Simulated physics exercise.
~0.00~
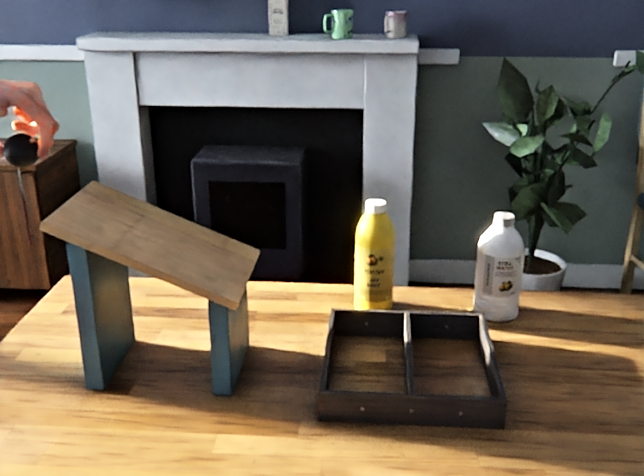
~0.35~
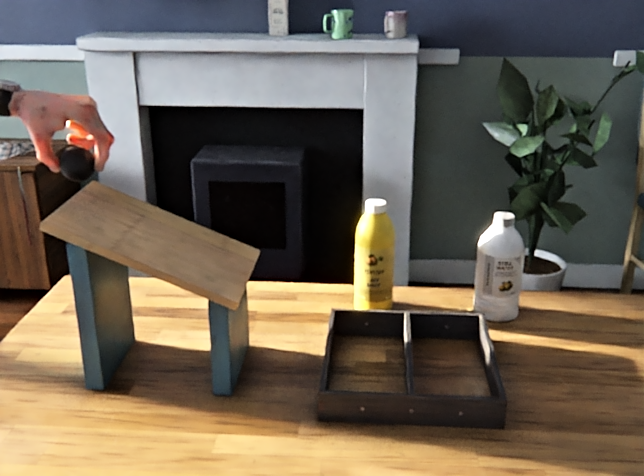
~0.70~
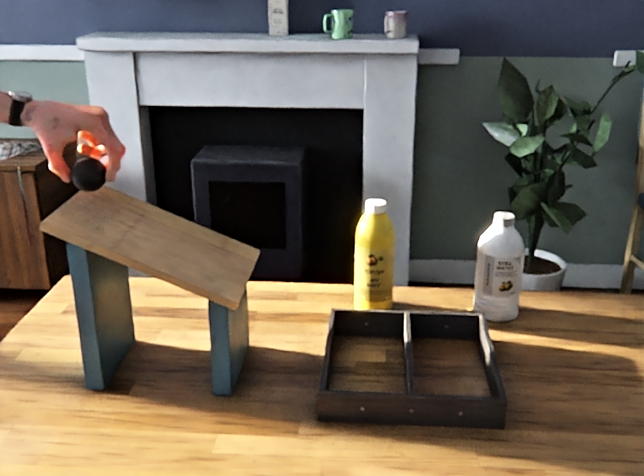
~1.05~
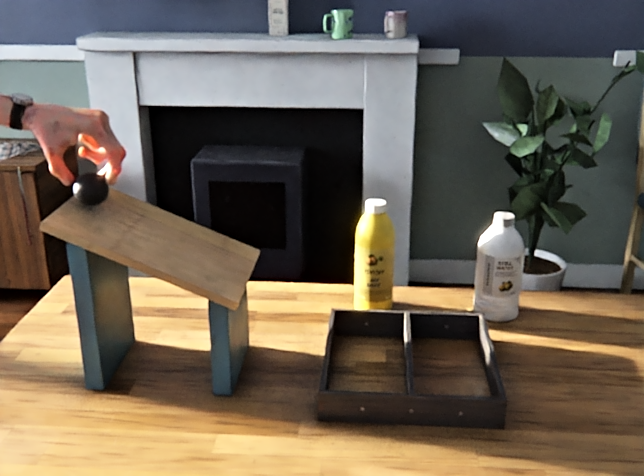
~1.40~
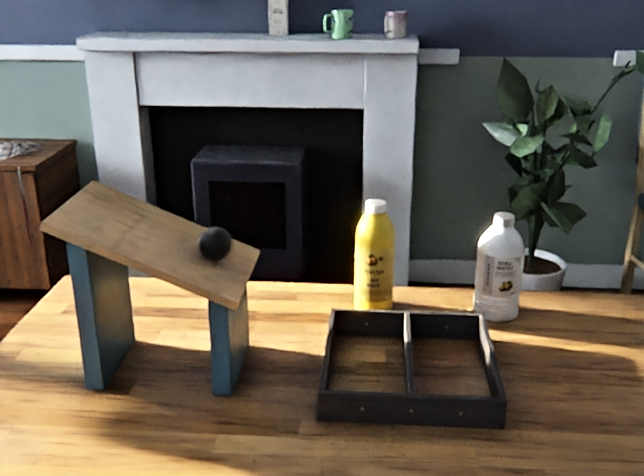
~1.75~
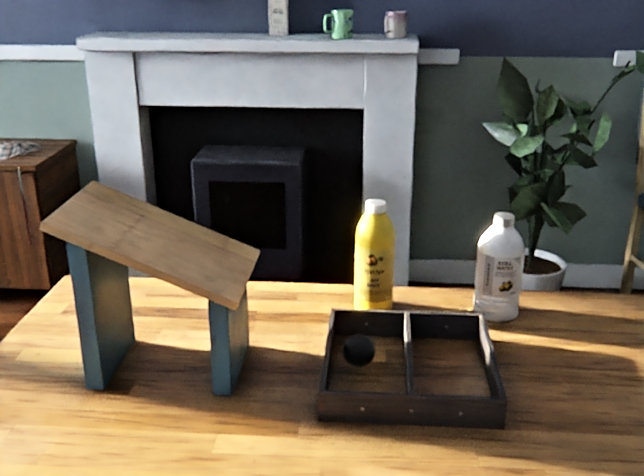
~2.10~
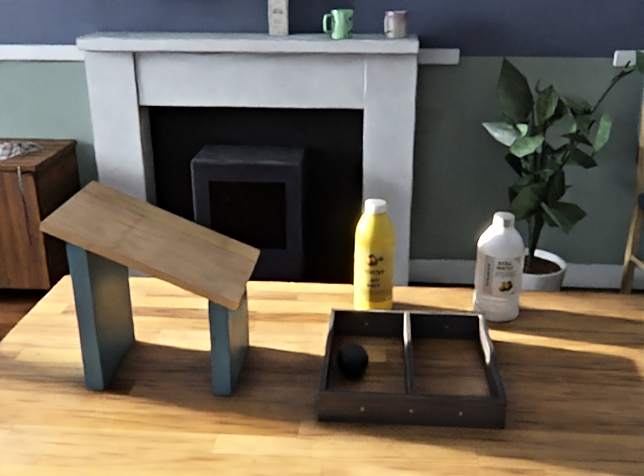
On a wooden table, a hand releasing a black ball atop a sloping board, the ball rolling down right into the tray's nearer bay.
